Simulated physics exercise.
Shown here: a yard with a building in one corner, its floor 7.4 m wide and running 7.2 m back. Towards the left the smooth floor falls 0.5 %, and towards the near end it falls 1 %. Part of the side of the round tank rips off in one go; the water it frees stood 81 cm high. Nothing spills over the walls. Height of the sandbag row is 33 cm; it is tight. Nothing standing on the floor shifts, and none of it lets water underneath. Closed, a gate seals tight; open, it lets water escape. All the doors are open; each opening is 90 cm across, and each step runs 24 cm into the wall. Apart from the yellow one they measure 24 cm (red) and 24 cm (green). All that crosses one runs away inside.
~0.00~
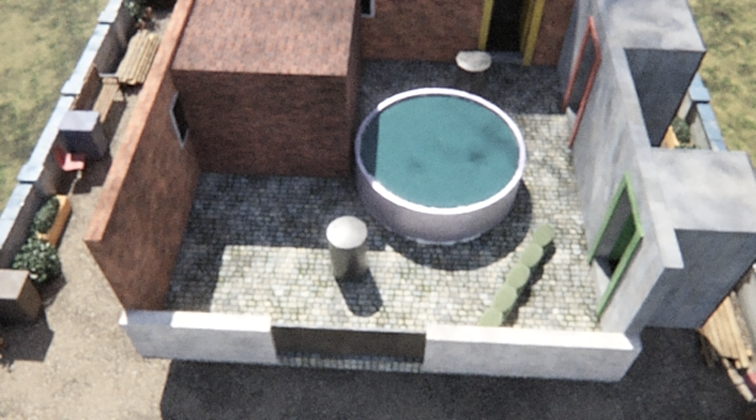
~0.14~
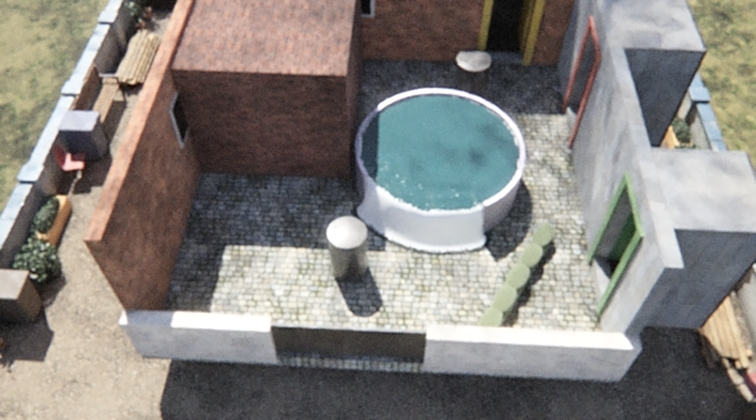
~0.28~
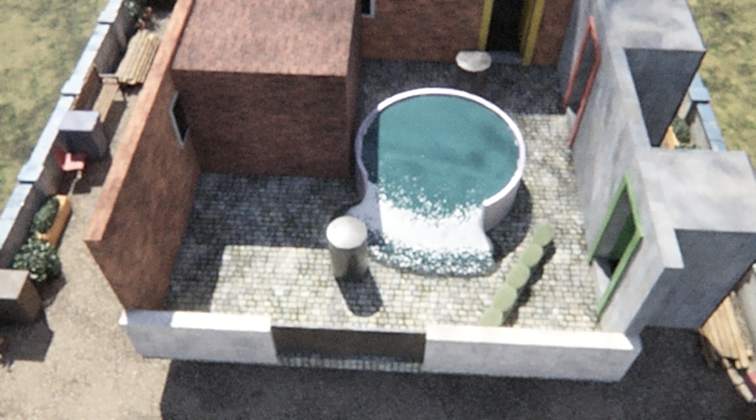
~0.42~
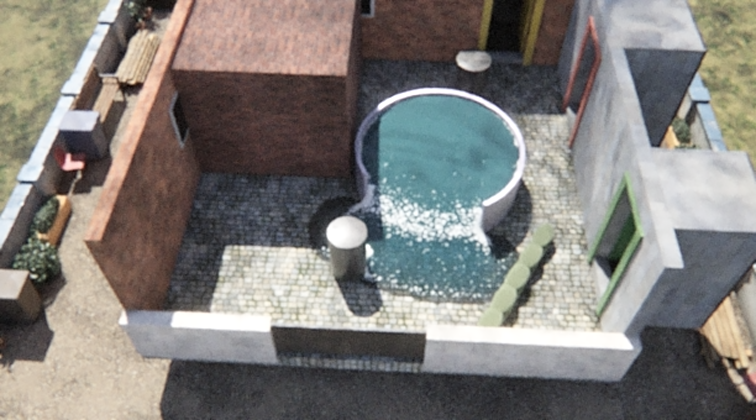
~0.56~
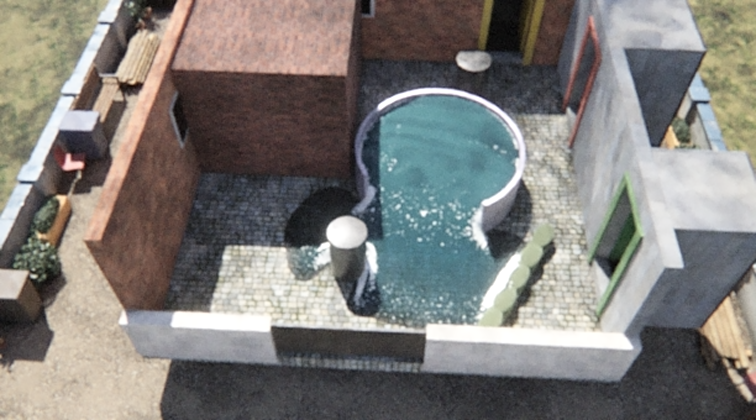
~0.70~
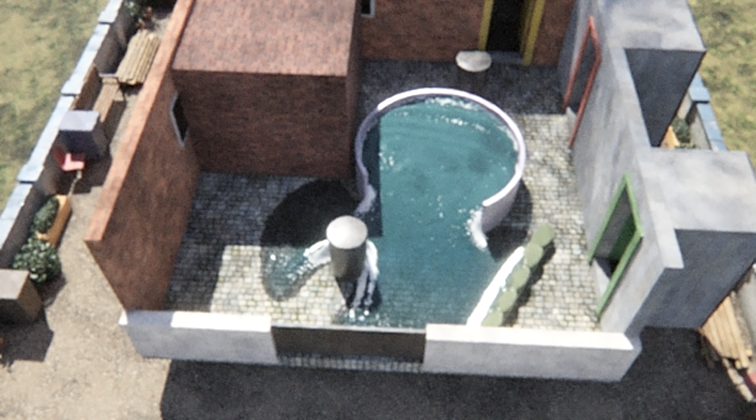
A big round tank of water in a walled yard broke open at the front, and the water gushed out across the paving, reaching the row of sandbags and swirling around the grey post.
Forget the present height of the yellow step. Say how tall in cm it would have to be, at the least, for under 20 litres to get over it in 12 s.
Some 9.5 cm would be enough.
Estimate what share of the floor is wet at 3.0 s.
The wet part is about 65 per cent.
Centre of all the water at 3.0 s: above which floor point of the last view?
I'd say around (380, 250).
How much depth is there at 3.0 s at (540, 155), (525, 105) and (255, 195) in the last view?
Going through the spots in order gives 1, 0 and 2 centimetres.
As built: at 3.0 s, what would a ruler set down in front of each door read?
Lab note, cm: Red 0; green 12; yellow 0.
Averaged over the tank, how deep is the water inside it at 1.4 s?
It averages near 50 cm.
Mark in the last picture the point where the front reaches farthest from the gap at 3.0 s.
Near pixel (156, 337).
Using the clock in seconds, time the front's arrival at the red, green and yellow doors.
Arrival times are red 4.0 seconds, green 2.2 seconds and yellow 5.5 seconds.
After 1.4 s water covers 45 % of the floor, deepest (68 cm) near (417, 349); it has not reached the yellow door.
After 3.0 s water covers 65 % of the floor, deepest (46 cm) near (167, 337); it has not reached the yellow door.
After 12.0 s water covers 95 % of the floor, deepest (26 cm) near (342, 326); 9 cm at the yellow door, 1 litre in over its 14 cm step.
At the yellow door as built, the water arrived by 5.3 s and peaked near 13 cm at 6.2 s.
With a step of 8 cm, 35 litres would have come in within the 12 s; with 11.5 cm, 6 litres. So under 20 litres takes about 9.5 cm.
